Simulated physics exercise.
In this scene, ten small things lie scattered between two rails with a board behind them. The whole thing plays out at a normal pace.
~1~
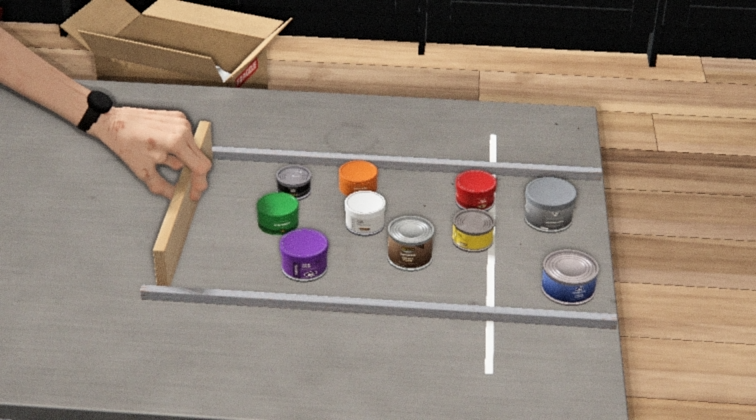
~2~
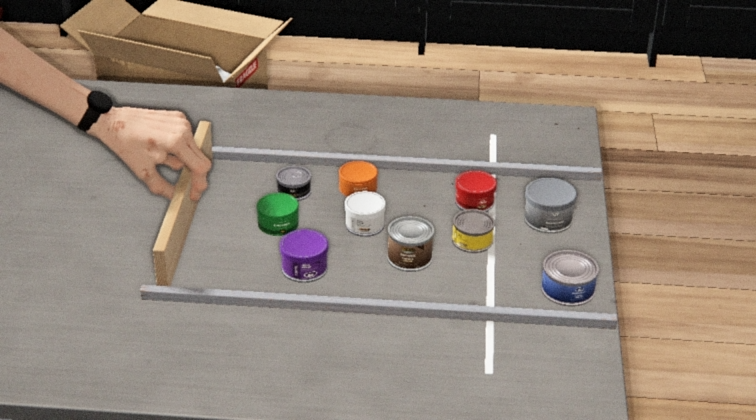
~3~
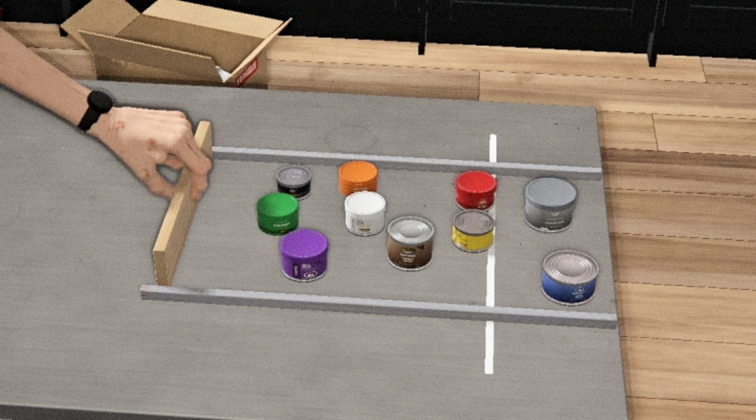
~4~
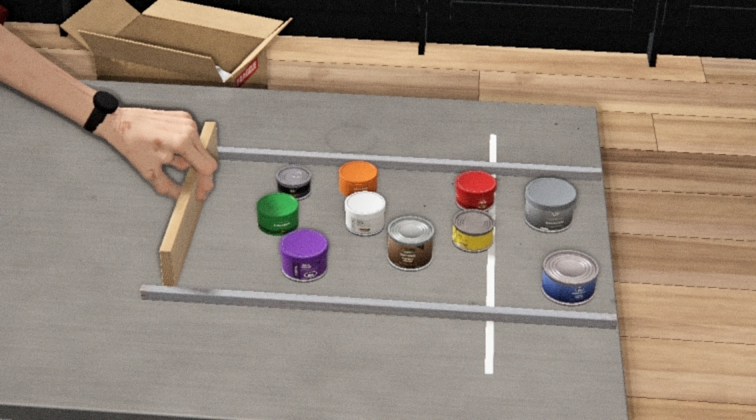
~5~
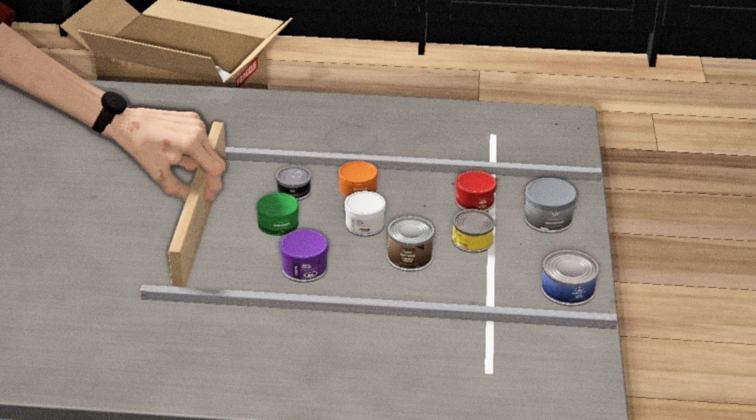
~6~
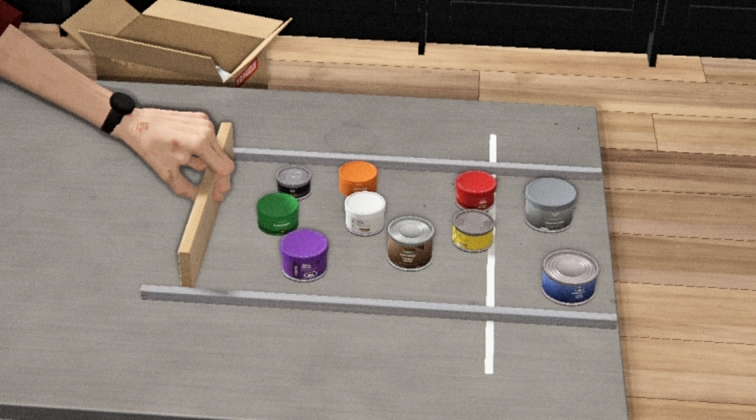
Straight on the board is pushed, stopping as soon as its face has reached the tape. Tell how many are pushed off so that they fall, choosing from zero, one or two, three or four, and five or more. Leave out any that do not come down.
The count is zero.
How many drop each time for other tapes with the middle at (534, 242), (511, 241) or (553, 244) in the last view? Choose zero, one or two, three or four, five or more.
In order: 1 or 2, not one, 1 or 2.
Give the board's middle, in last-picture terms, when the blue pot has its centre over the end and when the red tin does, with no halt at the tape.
Points: About (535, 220) and about (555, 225).
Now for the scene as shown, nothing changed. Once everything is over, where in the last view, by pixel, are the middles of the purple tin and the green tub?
Taking them in turn, first comes (515, 279), then (512, 226).
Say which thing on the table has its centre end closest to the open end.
Grey tin ends nearest.
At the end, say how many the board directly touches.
It adds up to 5.
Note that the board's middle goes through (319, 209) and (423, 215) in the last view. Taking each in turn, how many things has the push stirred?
I count 5 first and 8 after.
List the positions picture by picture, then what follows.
In the first picture, blue pot (570, 278); grey tin (550, 205); red tin (476, 192); board (185, 201); tape (491, 240).
In the second picture, grey tin (550, 206); board (185, 201).
In the third picture, red tin (476, 192); purple tin (304, 256).
In the fourth picture, blue pot (570, 278); black tin (294, 183).
In the fifth picture, grey tin (550, 206); yellow pot (473, 231).
In the sixth picture, blue pot (570, 278); grey tin (550, 206); red tin (476, 192); board (209, 203); tape (491, 240).
Soon after, none off yet; blue pot at rest near (570, 278); grey tin at rest near (550, 206); red tin at rest near (476, 192).
At rest, the number that fall off is zero.
